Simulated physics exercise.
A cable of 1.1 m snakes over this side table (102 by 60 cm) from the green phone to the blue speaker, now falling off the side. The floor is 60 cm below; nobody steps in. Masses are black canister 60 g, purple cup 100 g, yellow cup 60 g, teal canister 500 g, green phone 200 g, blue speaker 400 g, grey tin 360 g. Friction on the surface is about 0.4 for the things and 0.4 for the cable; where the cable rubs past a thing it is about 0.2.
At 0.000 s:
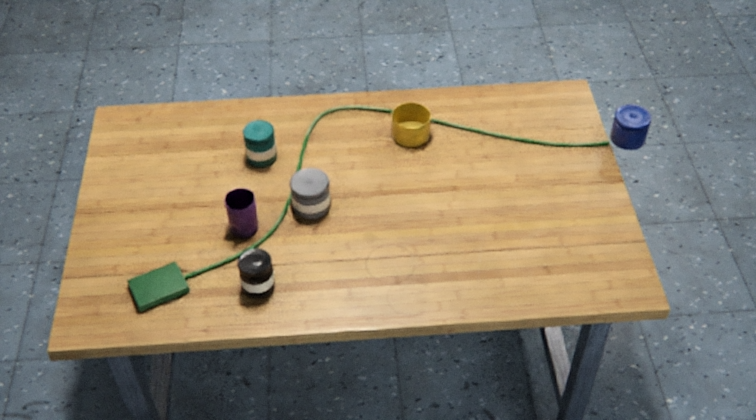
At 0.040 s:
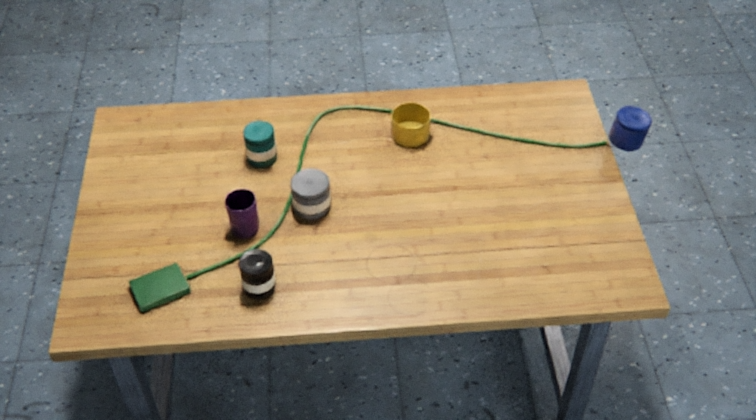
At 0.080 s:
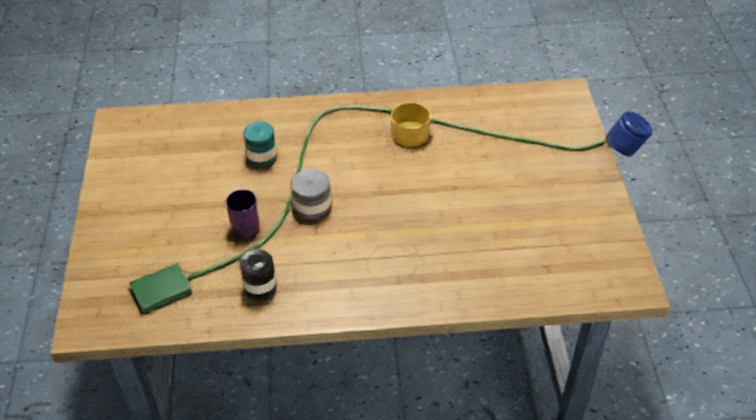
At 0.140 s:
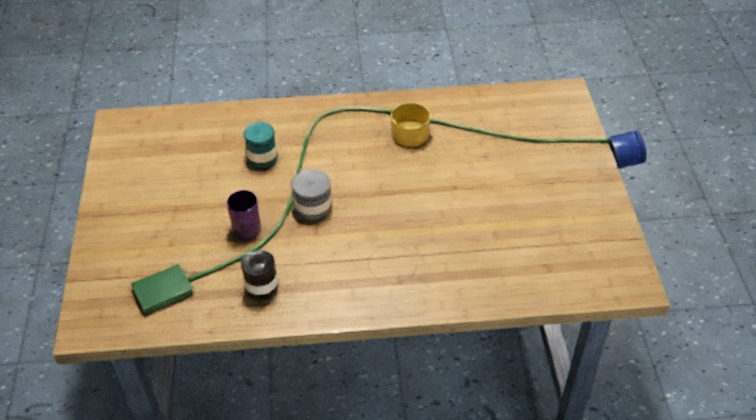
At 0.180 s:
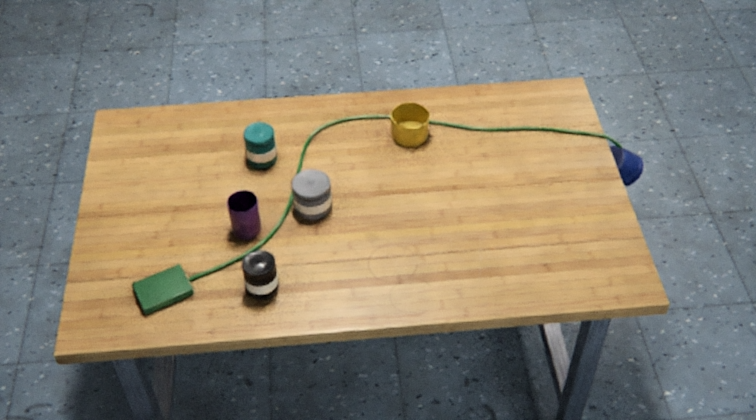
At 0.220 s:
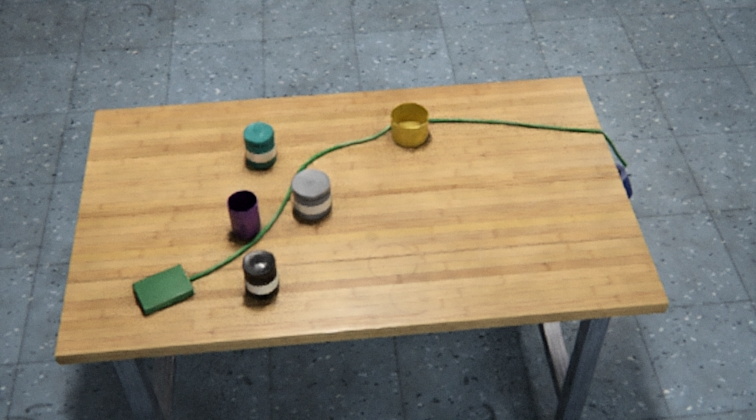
A wooden table holds cups and canisters as a blue speaker drops past its right edge, pulling a green cable.
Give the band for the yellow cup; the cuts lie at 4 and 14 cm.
Verdict: The yellow cup travels a long way.
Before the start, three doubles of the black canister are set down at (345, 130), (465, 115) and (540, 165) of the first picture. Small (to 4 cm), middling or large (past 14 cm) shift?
In turn: Large, small, small.
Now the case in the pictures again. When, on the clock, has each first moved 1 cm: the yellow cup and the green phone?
Yellow cup 0.26 s, green phone 0.28 s.
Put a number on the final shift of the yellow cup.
Yellow cup over the edge.
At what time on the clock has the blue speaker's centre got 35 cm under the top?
About: 0.42 s.
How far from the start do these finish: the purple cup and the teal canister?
About: Purple cup 15 cm, teal canister 0 cm.
At 0.5 s, the cable's tail end at (247, 231); yellow cup 37 cm off its start, green phone 14 cm off its start, blue speaker over the edge.
At 0.7 s, the cable's tail end at (300, 203); yellow cup over the edge, green phone 25 cm off its start, purple cup 13 cm off its start.
At 1.0 s, the cable's tail end at (314, 199); yellow cup over the edge, green phone 28 cm off its start at (289, 202), purple cup 13 cm off its start at (281, 156).
At 1.2 s, the cable's tail end at (314, 199); yellow cup over the edge, green phone 28 cm off its start, purple cup 13 cm off its start.
At 2.4 s, the cable's tail end at (314, 199); yellow cup over the edge, green phone 28 cm off its start at (289, 202), purple cup 13 cm off its start at (281, 156), blue speaker over the edge.
